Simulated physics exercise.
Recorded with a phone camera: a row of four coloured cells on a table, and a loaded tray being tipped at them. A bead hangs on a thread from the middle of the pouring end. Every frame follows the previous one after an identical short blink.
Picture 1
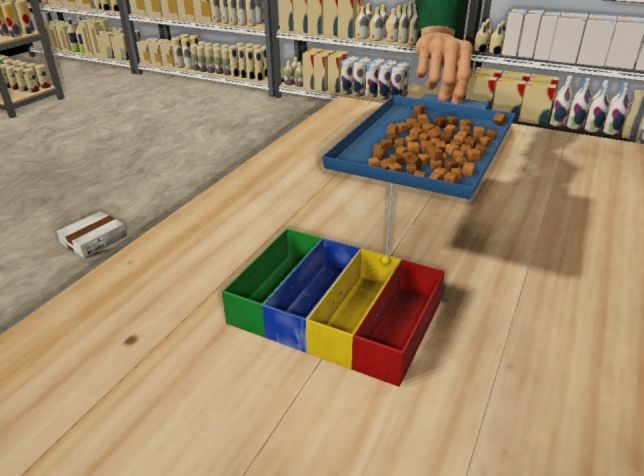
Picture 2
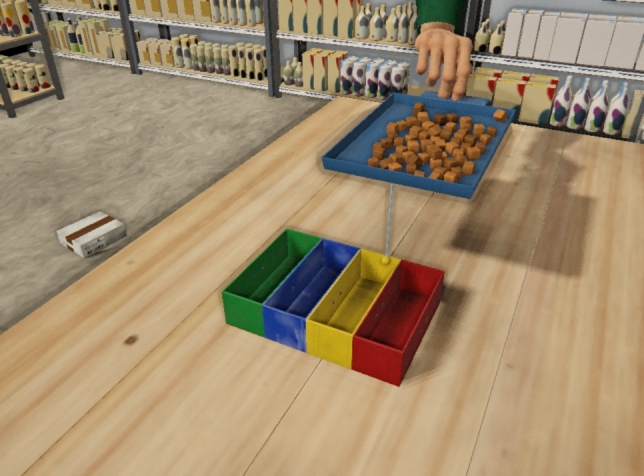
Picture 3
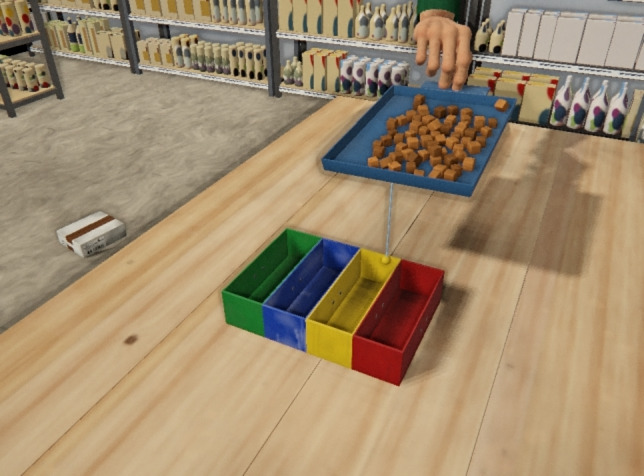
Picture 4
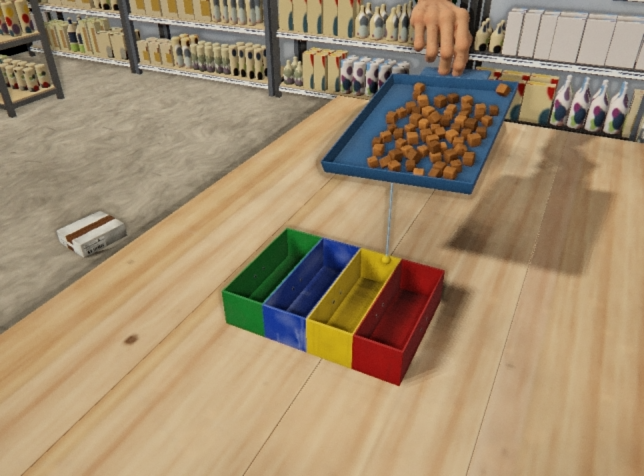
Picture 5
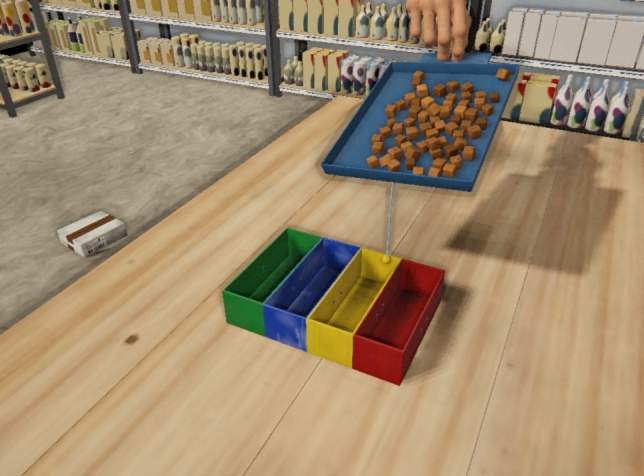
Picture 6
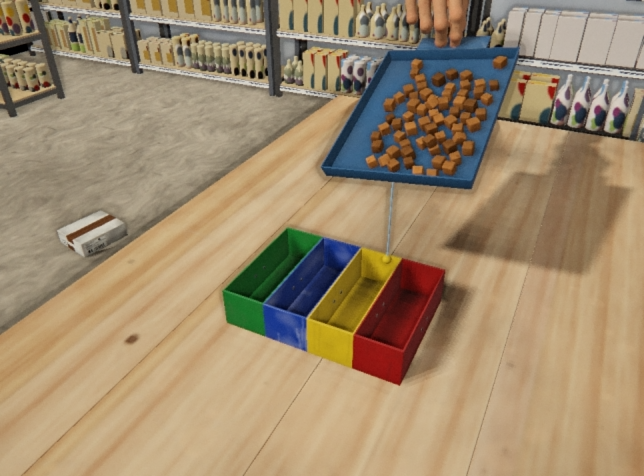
We see a hand behind a blue tray of brown cubes above a row of green, blue, yellow and red cells; the tray's far side rises, its pouring end dips slightly left, and a few cubes shift.
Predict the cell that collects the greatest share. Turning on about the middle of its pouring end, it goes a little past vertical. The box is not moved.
The blue cell collects the greatest share.
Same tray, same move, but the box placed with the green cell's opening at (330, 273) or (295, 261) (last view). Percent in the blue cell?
20 %, then 30 %.
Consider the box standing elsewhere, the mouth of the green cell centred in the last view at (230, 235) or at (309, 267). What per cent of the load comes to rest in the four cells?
About 60 % and 80 %.
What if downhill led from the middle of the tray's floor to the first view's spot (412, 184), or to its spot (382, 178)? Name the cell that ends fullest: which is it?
The first time it is red, and the second time it is the cell in blue.
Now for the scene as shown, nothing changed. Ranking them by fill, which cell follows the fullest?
Second: The yellow one.
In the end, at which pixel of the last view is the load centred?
Close to (314, 316) in the last picture.
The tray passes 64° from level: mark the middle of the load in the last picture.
Load centre: Approx. (376, 137).
Shortly afterwards, tray tipped steeply; the whole lot on the tray.
Next, tray tipped past a quarter turn; all but a few on the tray; only a few in the blue cell.
Some moments later, tray tipped past a quarter turn; near a third in the blue cell; near a quarter in the yellow cell; a little in the green cell; a little in the red cell; a little falling or outside the box.
In the end, tray tipped past a quarter turn; near a third in the blue cell; near a quarter in the yellow cell; a little in the green cell; a little in the red cell; a little outside the box.
